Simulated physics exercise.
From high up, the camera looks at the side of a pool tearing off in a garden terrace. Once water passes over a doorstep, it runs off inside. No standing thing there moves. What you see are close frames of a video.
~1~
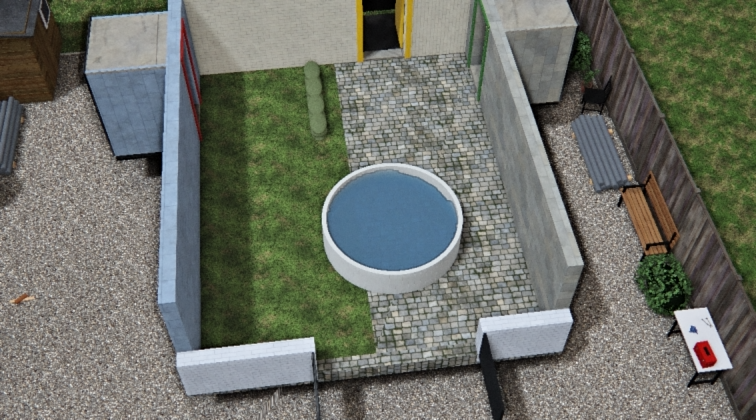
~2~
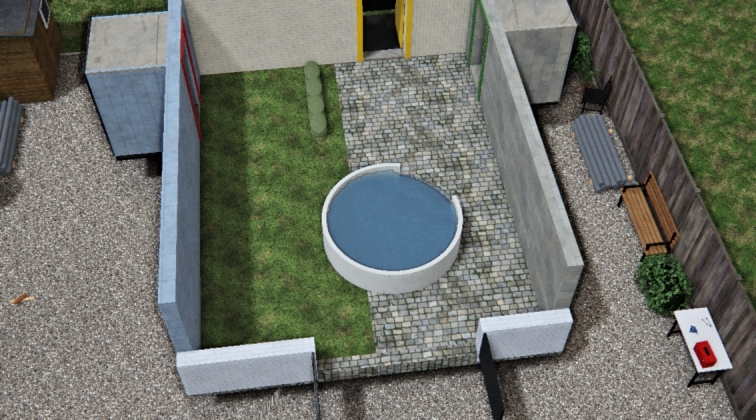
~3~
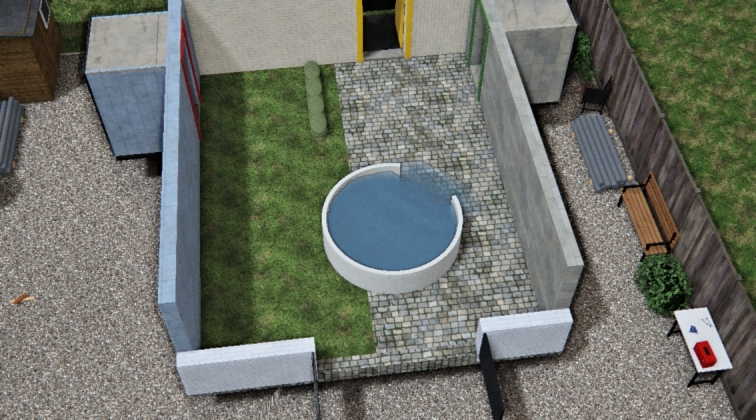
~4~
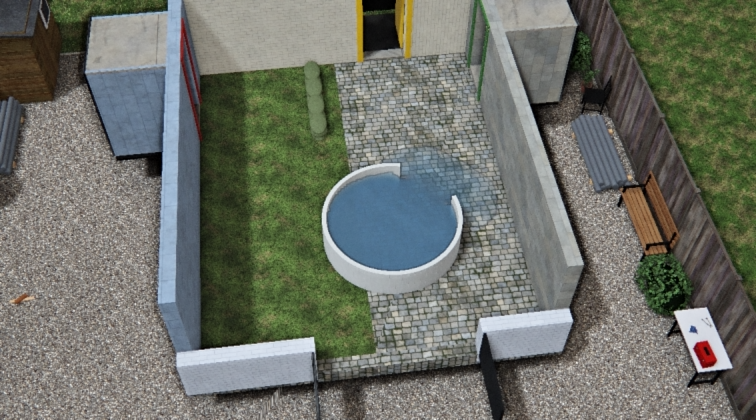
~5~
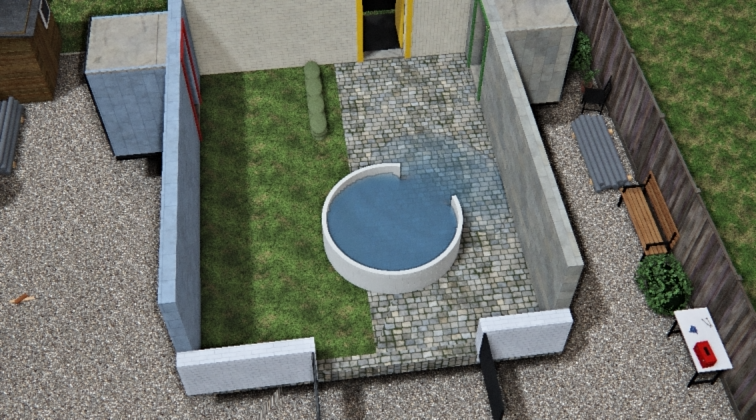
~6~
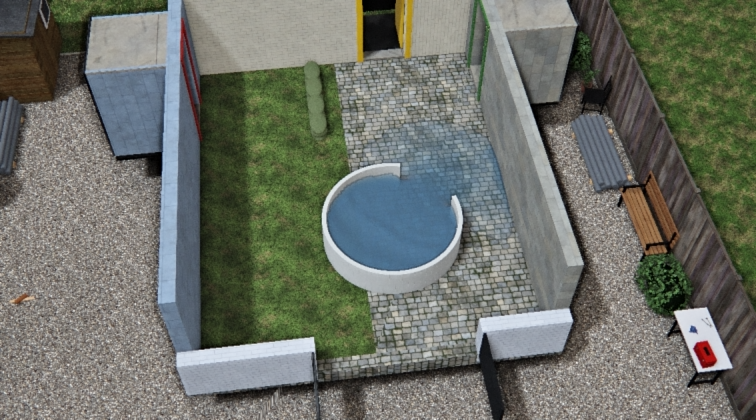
In a walled garden terrace, a round white pool full of water sat still until a section of its far side broke away, and water poured through the gap and spread across the stone paving.
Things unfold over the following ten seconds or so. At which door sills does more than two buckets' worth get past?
The yellow door passes more than two buckets; the red door passes two buckets or less; the green door passes more than two buckets.
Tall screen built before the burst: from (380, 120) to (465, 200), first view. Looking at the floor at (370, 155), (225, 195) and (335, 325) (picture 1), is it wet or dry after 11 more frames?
Listed order: Swamped, spared, spared.
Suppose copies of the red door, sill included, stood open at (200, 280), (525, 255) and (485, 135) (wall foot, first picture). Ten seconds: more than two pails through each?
So it goes runs below, then runs below, then runs above.
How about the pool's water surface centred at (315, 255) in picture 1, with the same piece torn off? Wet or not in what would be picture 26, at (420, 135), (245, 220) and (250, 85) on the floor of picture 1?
The three spots read swamped, left dry, left dry.
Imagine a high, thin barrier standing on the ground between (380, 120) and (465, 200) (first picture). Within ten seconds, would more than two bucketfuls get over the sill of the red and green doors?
My reading: The red door holds, the green door holds.
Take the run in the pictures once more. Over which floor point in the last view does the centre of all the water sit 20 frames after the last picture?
Near pixel (418, 170).
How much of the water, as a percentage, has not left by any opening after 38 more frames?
Near 90 in a hundred.
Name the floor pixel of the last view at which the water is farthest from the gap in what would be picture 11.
I'd point to (468, 73).
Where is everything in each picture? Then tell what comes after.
In the first picture, the round tank at (392, 219) is whole and still.
In the second picture, water pours out on the round tank's far side and has run to a hidden place.
In the third picture, the front is at a hidden place, out from the gap on the round tank's far side.
In the fourth picture, the front is at (395, 155), out from the gap on the round tank's far side.
In the fifth picture, water pours out on the round tank's far side and has run to (431, 135).
In the sixth picture, the front is at (438, 124), out from the gap on the round tank's far side.
A moment on, water covers 20 % of the floor; the yellow door not reached, the red door not reached, the green door wet at the sill, nothing in.
Next, water covers 25 % of the floor; the yellow door not reached, the red door not reached, the green door wet at the sill, nothing in.
Then, water covers 35 % of the floor; the yellow door over two buckets in, the red door not reached, the green door under two buckets in.
Later, water covers 60 % of the floor; the yellow door far over two buckets in, the red door not reached, the green door over two buckets in.
In the end, water covers 80 % of the floor; the yellow door far over two buckets in, the red door wet at the sill, nothing in, the green door far over two buckets in.
